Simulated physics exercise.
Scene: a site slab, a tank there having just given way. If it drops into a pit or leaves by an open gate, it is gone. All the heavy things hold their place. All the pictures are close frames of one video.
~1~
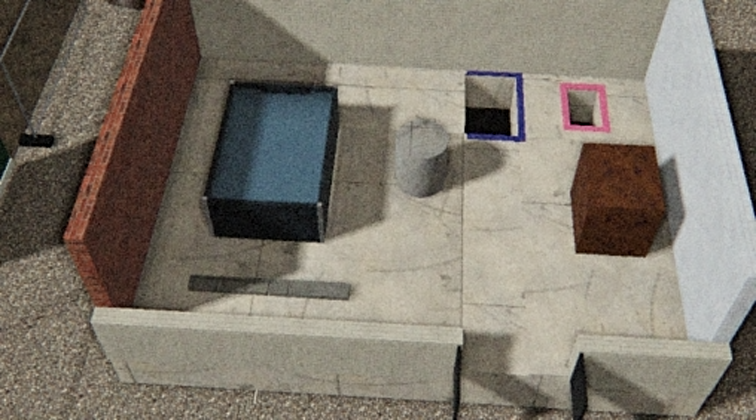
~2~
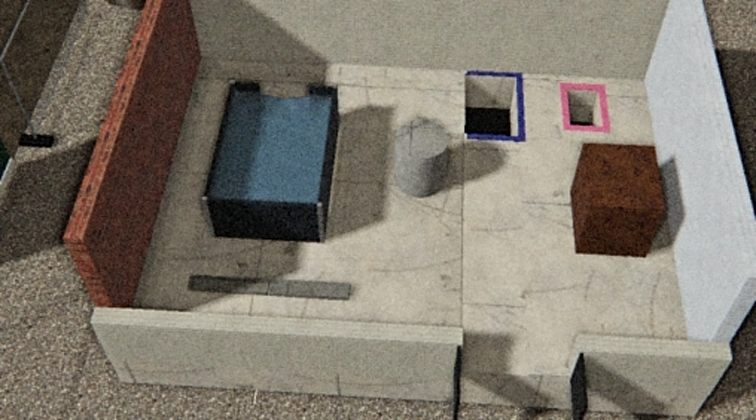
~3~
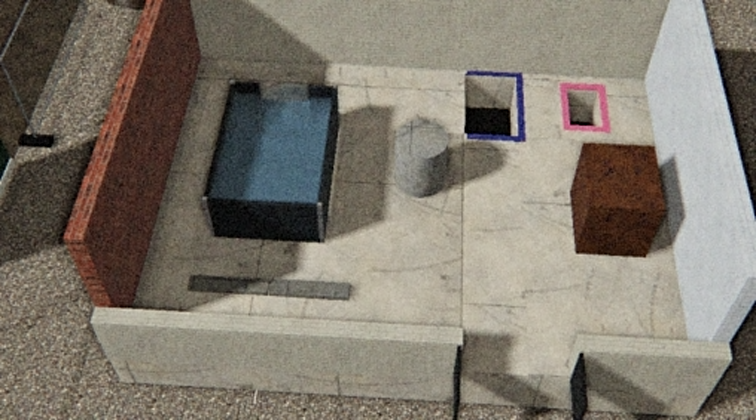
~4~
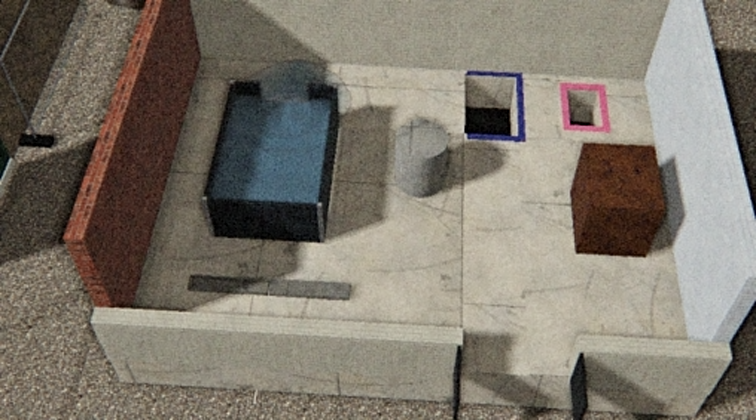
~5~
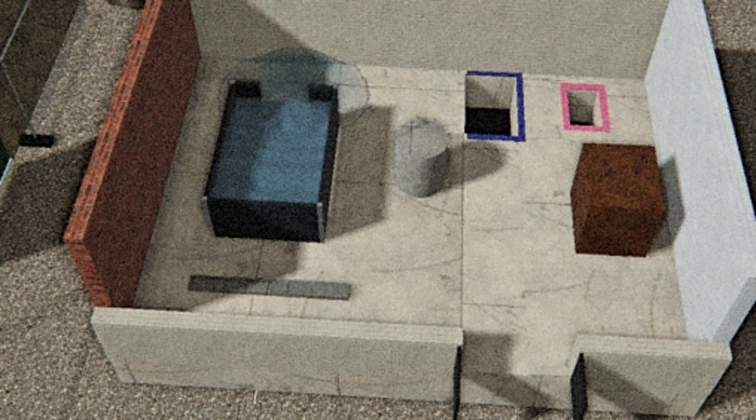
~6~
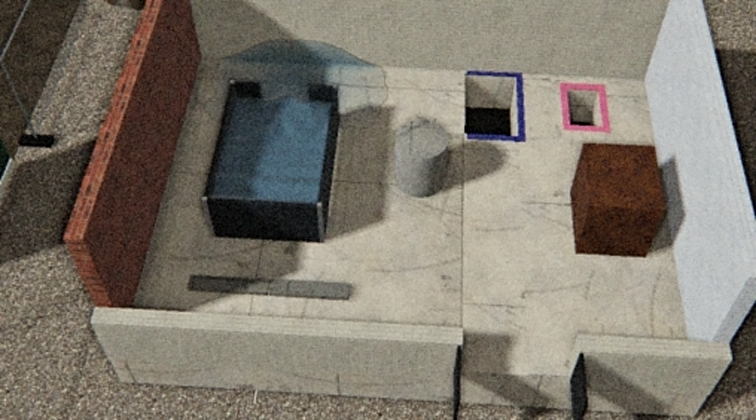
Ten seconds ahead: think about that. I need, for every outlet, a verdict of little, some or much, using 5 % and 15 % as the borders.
Verdicts: Gate, little; blue pit, much; pink pit, little.
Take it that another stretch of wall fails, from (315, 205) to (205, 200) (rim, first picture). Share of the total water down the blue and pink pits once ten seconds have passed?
The blue pit takes 12 per cent and the pink pit 10 per cent.
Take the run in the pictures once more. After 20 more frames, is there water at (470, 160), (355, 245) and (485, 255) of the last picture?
In turn, the three spots are soaked, high and dry and high and dry.
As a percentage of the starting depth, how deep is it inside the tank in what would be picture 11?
My figure is about 72 in a hundred.
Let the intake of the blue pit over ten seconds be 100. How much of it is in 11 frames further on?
Roughly 15 per cent.
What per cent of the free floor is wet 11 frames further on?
Estimate: Near 20 %.
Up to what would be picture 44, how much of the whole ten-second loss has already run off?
Around 70 %.
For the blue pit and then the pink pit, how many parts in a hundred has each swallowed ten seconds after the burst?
First 32 %, then 0 %.
A moment on, water covers 15 % of the floor; the gate 0 %, the blue pit 0 %, the pink pit 0 %.
Next, water covers 20 % of the floor; the gate 0 %, the blue pit 5 %, the pink pit 0 %.
Then, water covers 35 % of the floor; the gate 0 %, the blue pit 13 %, the pink pit 0 %.
Later, water covers 55 % of the floor; the gate 0 %, the blue pit 23 %, the pink pit 0 %.
In the end, water covers 80 % of the floor; the gate 1 %, the blue pit 32 %, the pink pit 0 %.
